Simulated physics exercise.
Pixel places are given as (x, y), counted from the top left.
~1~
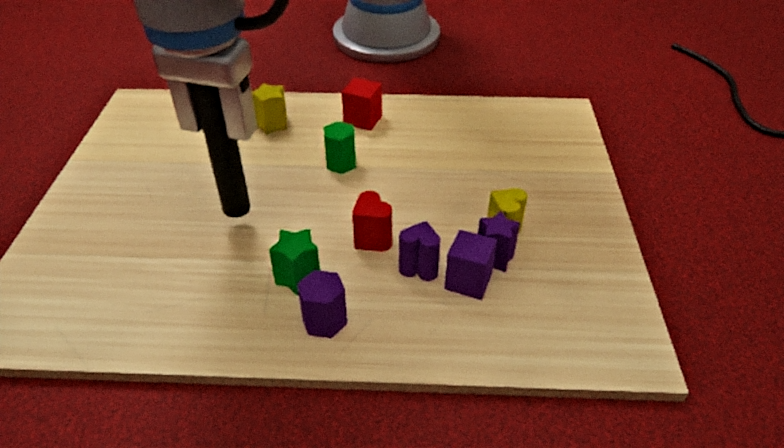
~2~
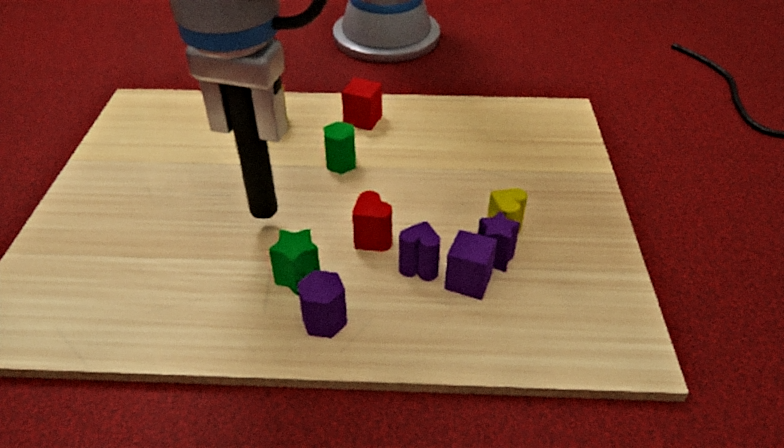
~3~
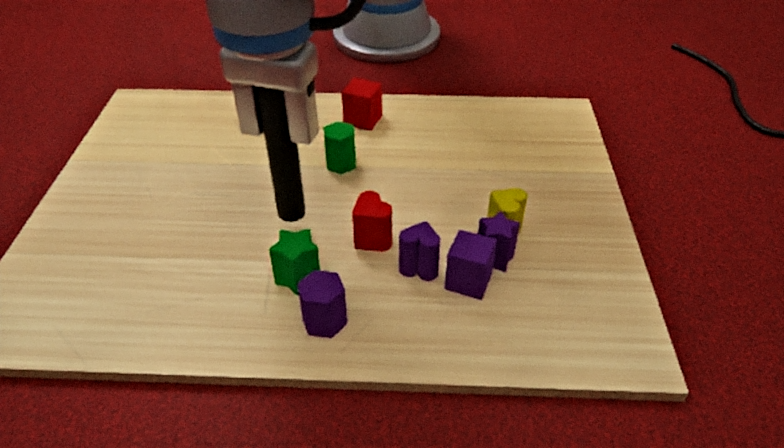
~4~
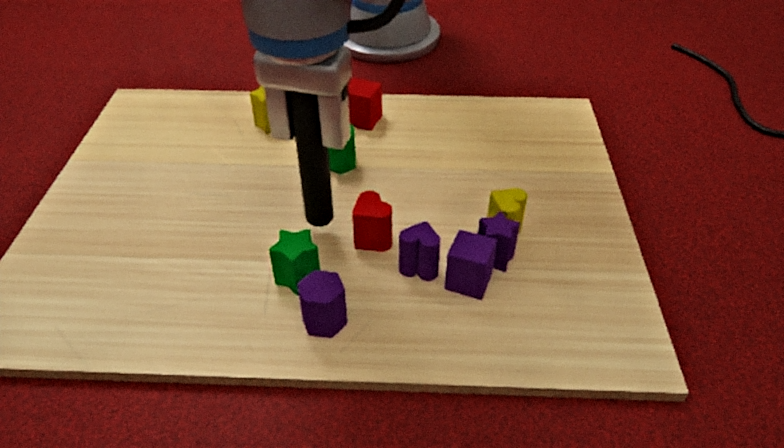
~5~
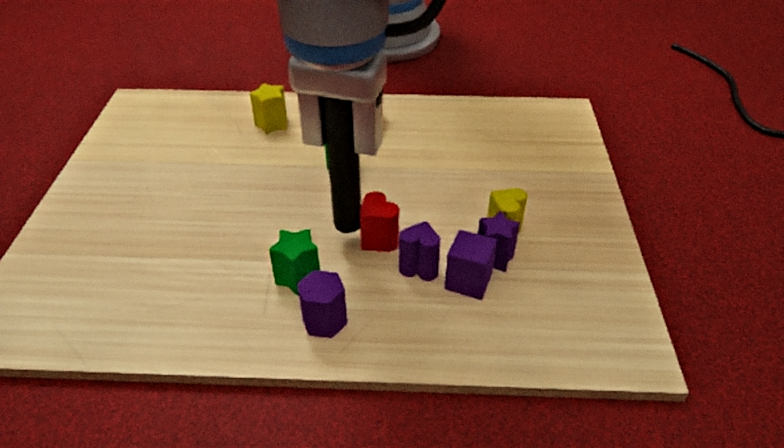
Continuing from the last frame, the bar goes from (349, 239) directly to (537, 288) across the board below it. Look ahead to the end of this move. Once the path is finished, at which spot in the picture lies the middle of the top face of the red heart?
It should be at (455, 208) by then.
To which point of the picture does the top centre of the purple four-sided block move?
I'd place it at (532, 278), taking the centre of its top.
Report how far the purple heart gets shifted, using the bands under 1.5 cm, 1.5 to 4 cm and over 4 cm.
Goes 1.5 to 4 cm.
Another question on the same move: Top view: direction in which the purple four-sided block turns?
Short answer: Clockwise.
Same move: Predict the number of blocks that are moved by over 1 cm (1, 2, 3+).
The push moves three or more blocks more than 1 cm.
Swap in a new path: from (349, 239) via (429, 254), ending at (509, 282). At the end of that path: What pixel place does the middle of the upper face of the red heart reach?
My prediction: (471, 206).
On the path given first. One third of the way, bar at (411, 241); red heart at (437, 208), turned 40° anticlockwise; purple heart at (432, 238), turned 20° clockwise.
Two thirds of the way, bar at (474, 256); red heart at (455, 208), turned 80° anticlockwise; purple heart at (447, 252), turned 45° clockwise; purple four-sided block at (503, 262).
At the end, bar at (541, 274); red heart at (455, 208), turned 80° anticlockwise; purple heart at (447, 252), turned 45° clockwise; purple four-sided block at (532, 278), turned 75° clockwise; purple star at (519, 225), turned 75° anticlockwise.
